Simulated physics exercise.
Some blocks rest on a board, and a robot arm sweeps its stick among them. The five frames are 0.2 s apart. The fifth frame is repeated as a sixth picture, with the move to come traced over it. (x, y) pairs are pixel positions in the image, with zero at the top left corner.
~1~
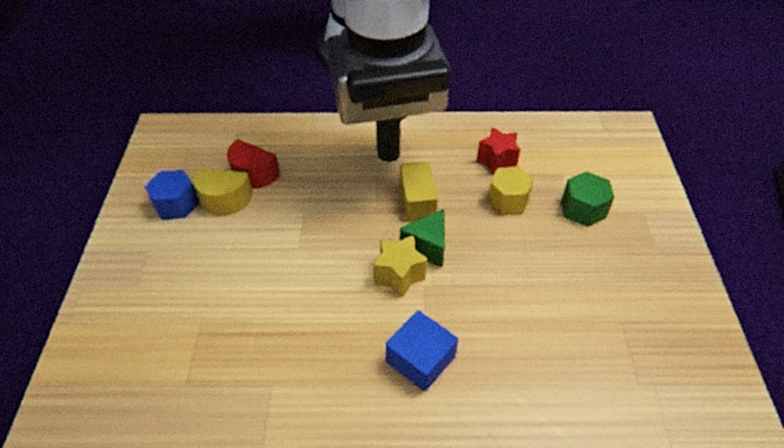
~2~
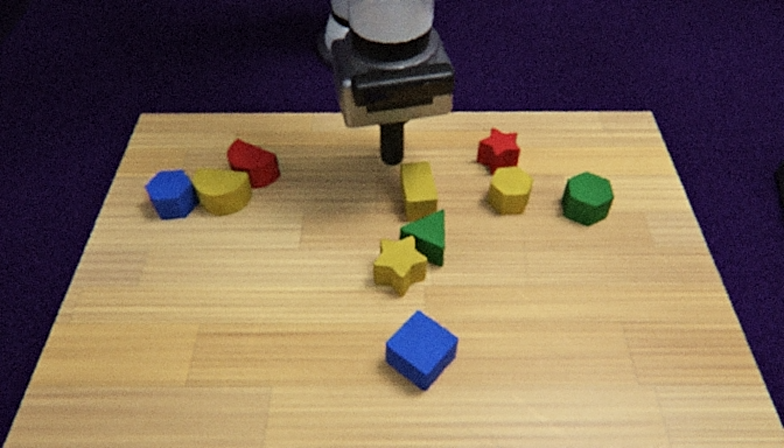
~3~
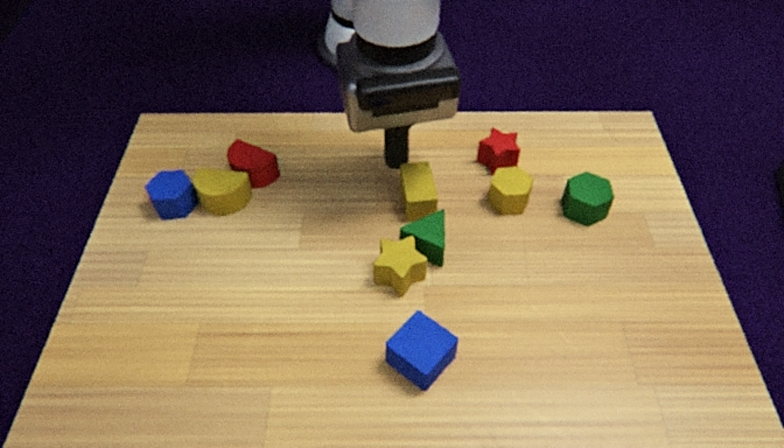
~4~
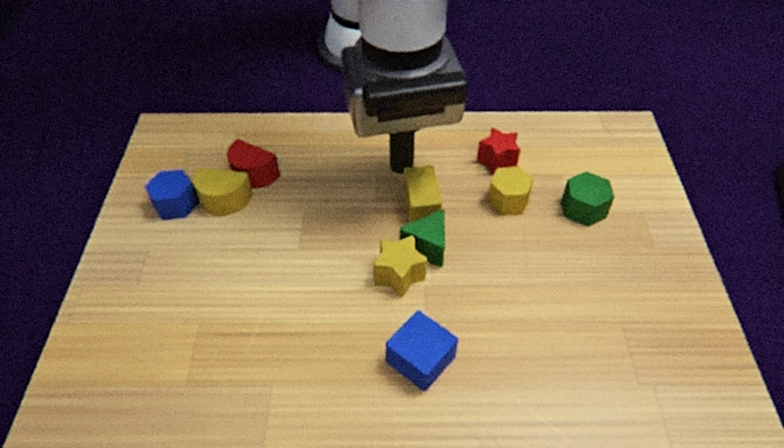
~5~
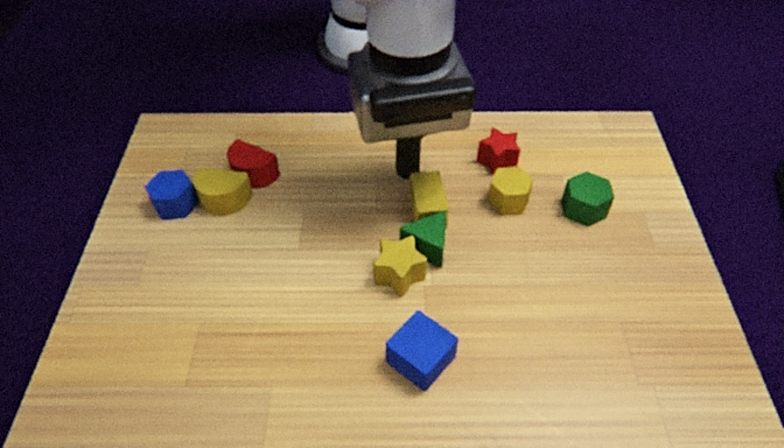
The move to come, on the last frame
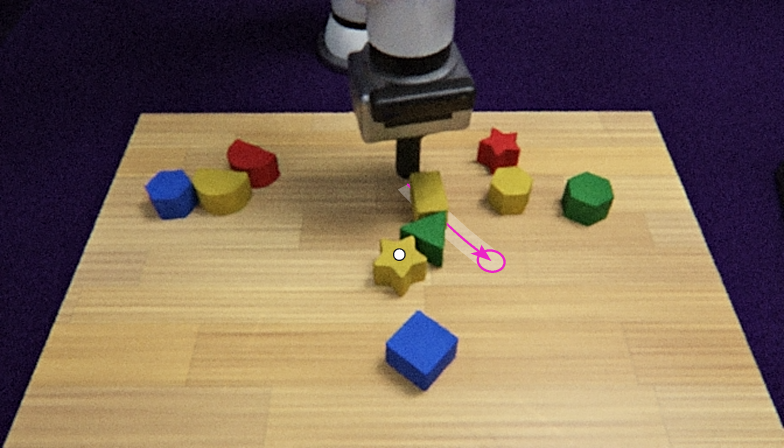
A robot arm with a dark stick reaches over the far edge of a light wooden board, seen from above and in front by a still camera. A yellow rectangle, green triangle, yellow star and blue block run down the middle, with red, yellow, blue and green blocks on either side. The stick moves slightly right and nearer, nudging the yellow rectangle a little the same way.
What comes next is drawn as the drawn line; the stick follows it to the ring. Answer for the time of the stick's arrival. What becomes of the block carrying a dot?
By the last moment, the block carrying a dot will still be in its place.
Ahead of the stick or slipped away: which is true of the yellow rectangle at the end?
I expect it to be in front.
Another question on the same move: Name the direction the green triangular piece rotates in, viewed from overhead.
Its rotation is clockwise.
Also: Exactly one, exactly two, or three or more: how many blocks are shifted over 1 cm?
Answer: 2.
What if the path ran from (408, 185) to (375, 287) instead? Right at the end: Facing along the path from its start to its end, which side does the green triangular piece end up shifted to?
To the left.
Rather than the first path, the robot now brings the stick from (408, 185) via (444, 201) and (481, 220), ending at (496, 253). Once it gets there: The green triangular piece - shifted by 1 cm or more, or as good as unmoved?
It shifts.
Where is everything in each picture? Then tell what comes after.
In the first frame, lower end of the stick (389, 156), tops of blocks, yellow star block (399, 255), yellow rectangle (419, 181), green triangular piece (429, 228).
In the second frame, stick (392, 159), blocks as before.
In the third frame, stick (397, 162), blocks as before.
In the fourth frame, stick (402, 167), yellow rectangle (423, 185).
In the fifth frame, stick (408, 172), yellow star block (399, 255), yellow rectangle (429, 190), green triangular piece (429, 228).
The drawn path runs from (408, 185) through (445, 222) to (491, 261); the dot is on the yellow star block.
What follows on the original path. One third of the way, stick (434, 198); yellow rectangle (457, 219); green triangular piece (443, 254), turned 45° clockwise.
Two thirds of the way, stick (462, 224); yellow rectangle (486, 248); green triangular piece (448, 268), turned 75° clockwise.
At the end, stick (493, 249); yellow star block not moved; yellow rectangle (514, 278), turned 15° clockwise; green triangular piece (448, 268), turned 75° clockwise.
